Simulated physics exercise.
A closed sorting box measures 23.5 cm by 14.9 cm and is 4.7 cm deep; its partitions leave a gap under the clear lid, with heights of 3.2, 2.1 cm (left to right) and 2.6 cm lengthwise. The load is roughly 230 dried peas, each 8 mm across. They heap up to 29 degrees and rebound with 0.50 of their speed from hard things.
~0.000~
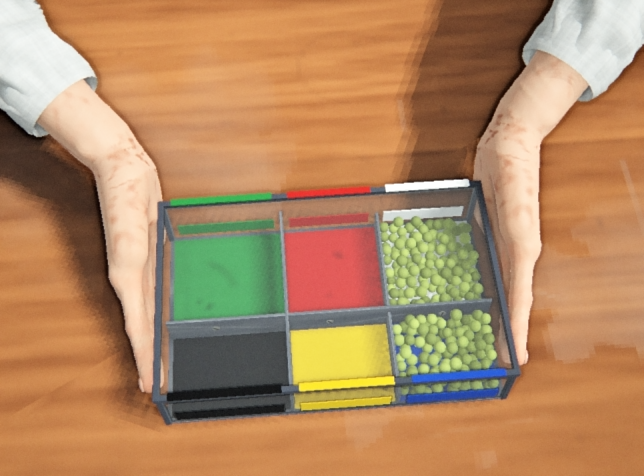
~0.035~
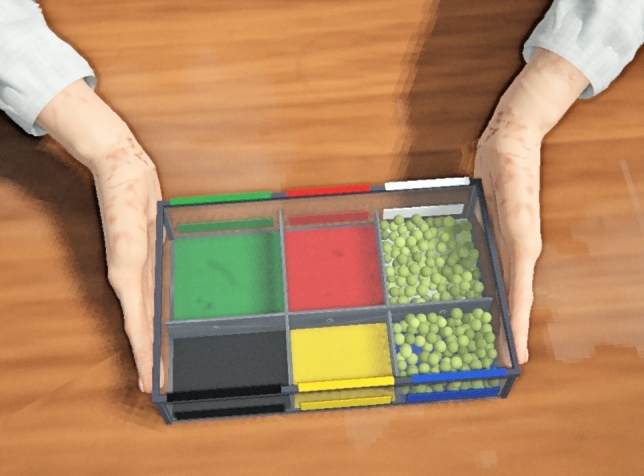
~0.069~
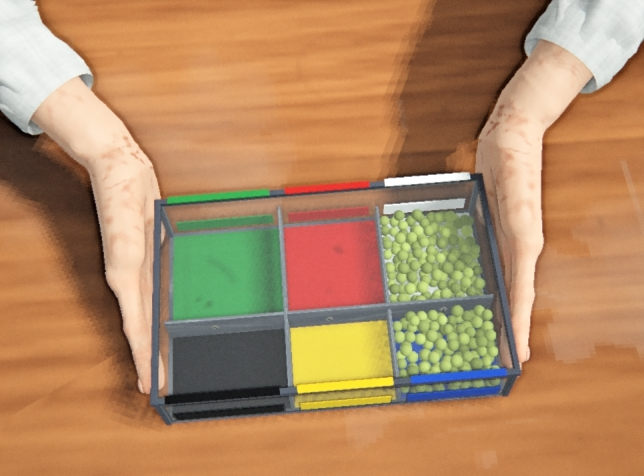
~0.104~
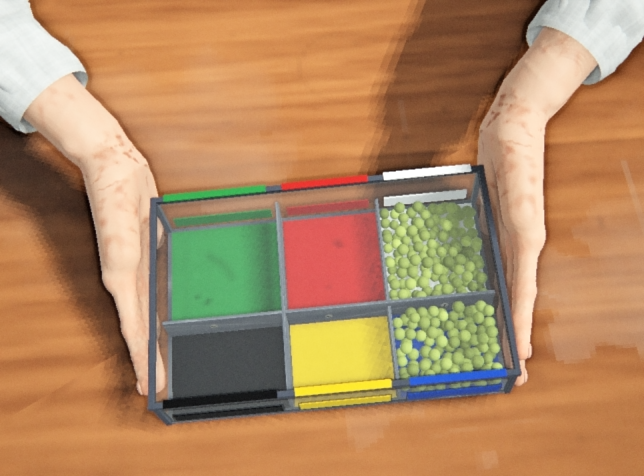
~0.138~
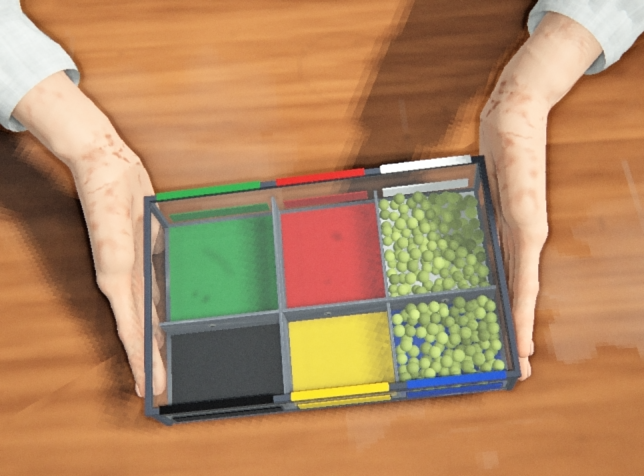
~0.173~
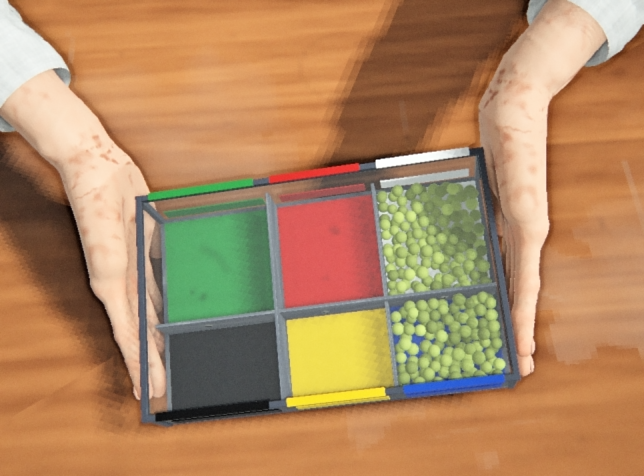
The clip shows two hands holding a clear-lidded box with six coloured compartments, green peas filling the white and blue ones at right, as they gradually tilt it slightly, its left side lowest, while the peas shift only a little.
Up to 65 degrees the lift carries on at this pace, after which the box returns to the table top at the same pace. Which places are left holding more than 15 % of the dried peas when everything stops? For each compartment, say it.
Red: Not over, blue: Over, green: Not over, yellow: Over, white: Over, black: Not over.
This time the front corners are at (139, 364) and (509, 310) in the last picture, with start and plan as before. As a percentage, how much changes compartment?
Estimate: Around 30 %.
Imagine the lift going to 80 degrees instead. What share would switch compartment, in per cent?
I'd estimate around 60 per cent.
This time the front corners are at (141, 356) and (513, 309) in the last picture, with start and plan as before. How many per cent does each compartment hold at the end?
Each compartment ends with, in per cent, red 20, blue 35, green 0, yellow 0, white 50 and black 0.
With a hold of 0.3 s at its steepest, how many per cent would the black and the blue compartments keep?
You'd end up with black at 5 per cent and blue at 35 per cent.
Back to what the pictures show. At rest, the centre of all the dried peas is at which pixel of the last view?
I'd put it at about (414, 365).
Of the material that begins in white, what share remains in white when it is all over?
I'd estimate about 60 %.
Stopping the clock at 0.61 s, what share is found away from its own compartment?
Reading: Close to 10 %.
Then, at 0.61 s, tilt 64 degrees; red 5 %, blue 45 %, yellow 5 %, white 45 %.
Then, at 0.90 s, tilt 27 degrees; blue 40 %, yellow 25 %, white 30 %.
After 1.30 s, tilt 0 degrees; blue 40 %, yellow 30 %, white 30 %.
By 1.6 s all is still; red 0 %, blue 40 %, green 0 %, yellow 30 %, white 30 %, black 0 %.
